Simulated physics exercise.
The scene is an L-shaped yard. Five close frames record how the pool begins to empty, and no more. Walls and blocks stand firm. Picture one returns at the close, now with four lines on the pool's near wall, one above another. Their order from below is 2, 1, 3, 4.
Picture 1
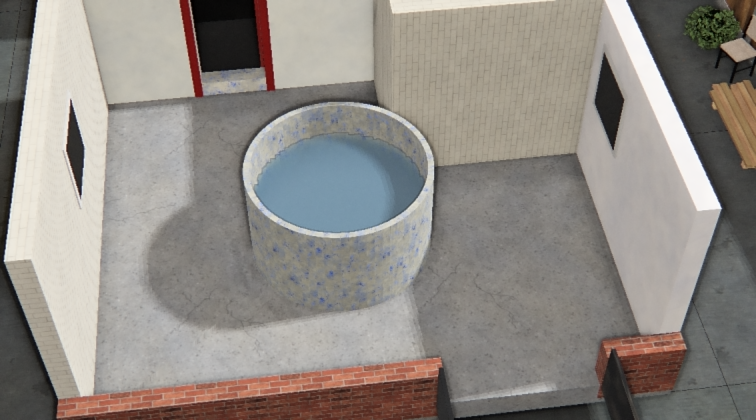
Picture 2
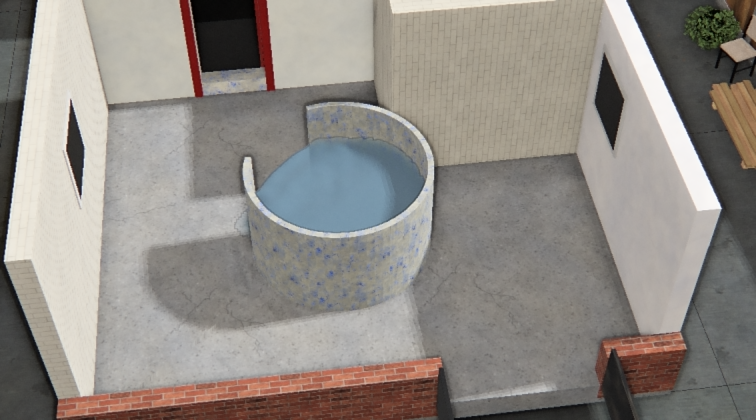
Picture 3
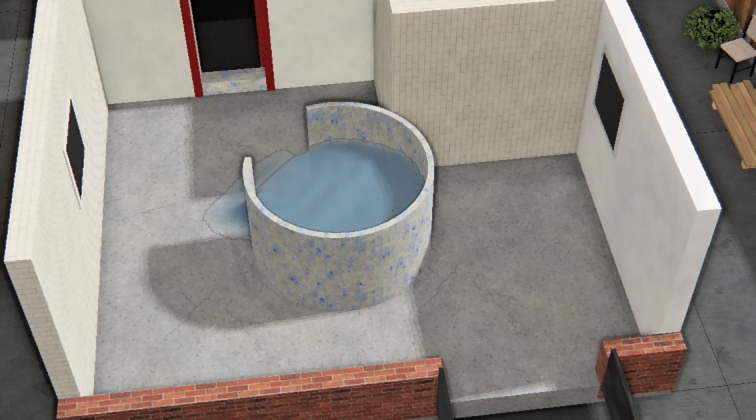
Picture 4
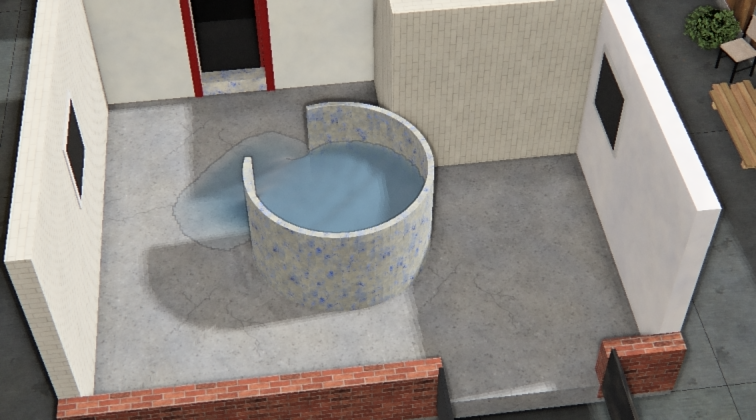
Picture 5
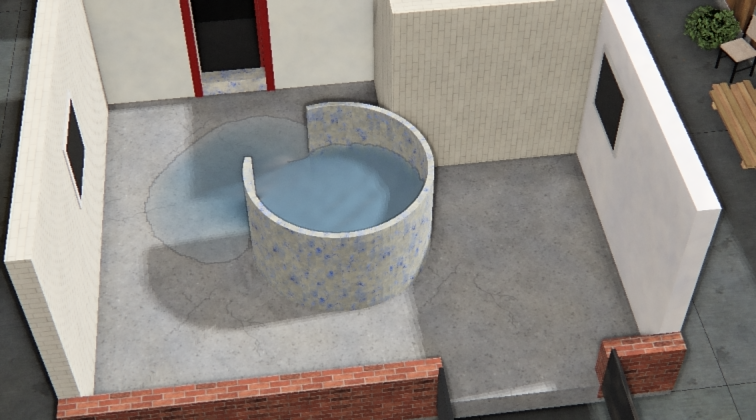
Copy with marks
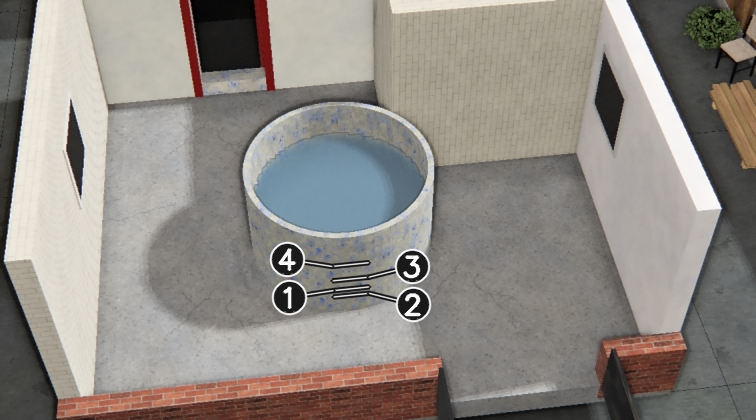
A section of the round, speckled pool wall disappears on its left side, opening a gap. Blue water flows out through it, spreading across the grey yard floor in a widening rounded patch toward the left wall and red doorway.
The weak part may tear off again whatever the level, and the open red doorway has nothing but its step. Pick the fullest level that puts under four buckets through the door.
Use mark 3.
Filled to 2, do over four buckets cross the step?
No, not at all.
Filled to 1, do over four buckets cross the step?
No.
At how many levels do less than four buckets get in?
Three of them.
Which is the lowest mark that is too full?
That would be 4.
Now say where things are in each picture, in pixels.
The first frame shows water in the pool at rest, its middle at (340, 192); foot of the red doorway at (235, 93); open gate at (522, 346).
In the second frame, water covers 1 % of the ground, its front hidden from here.
In the third frame, 4 % of the ground under water, visible out to (212, 220).
In the fourth frame, 9 % of the ground under water, visible out to (188, 195).
In the fifth frame, 15 % of the ground under water, visible out to (169, 173).
In white, 1 at (351, 288); 2 at (351, 295); 3 at (350, 279); 4 at (350, 264); from the bottom up 2, 1, 3, 4.
If 1 is chosen, nothing gets over.
If 2 is chosen, nothing gets over.
If 3 is chosen, a bucket or two gets in.
If 4 is chosen, about 10 bucketfuls get in.
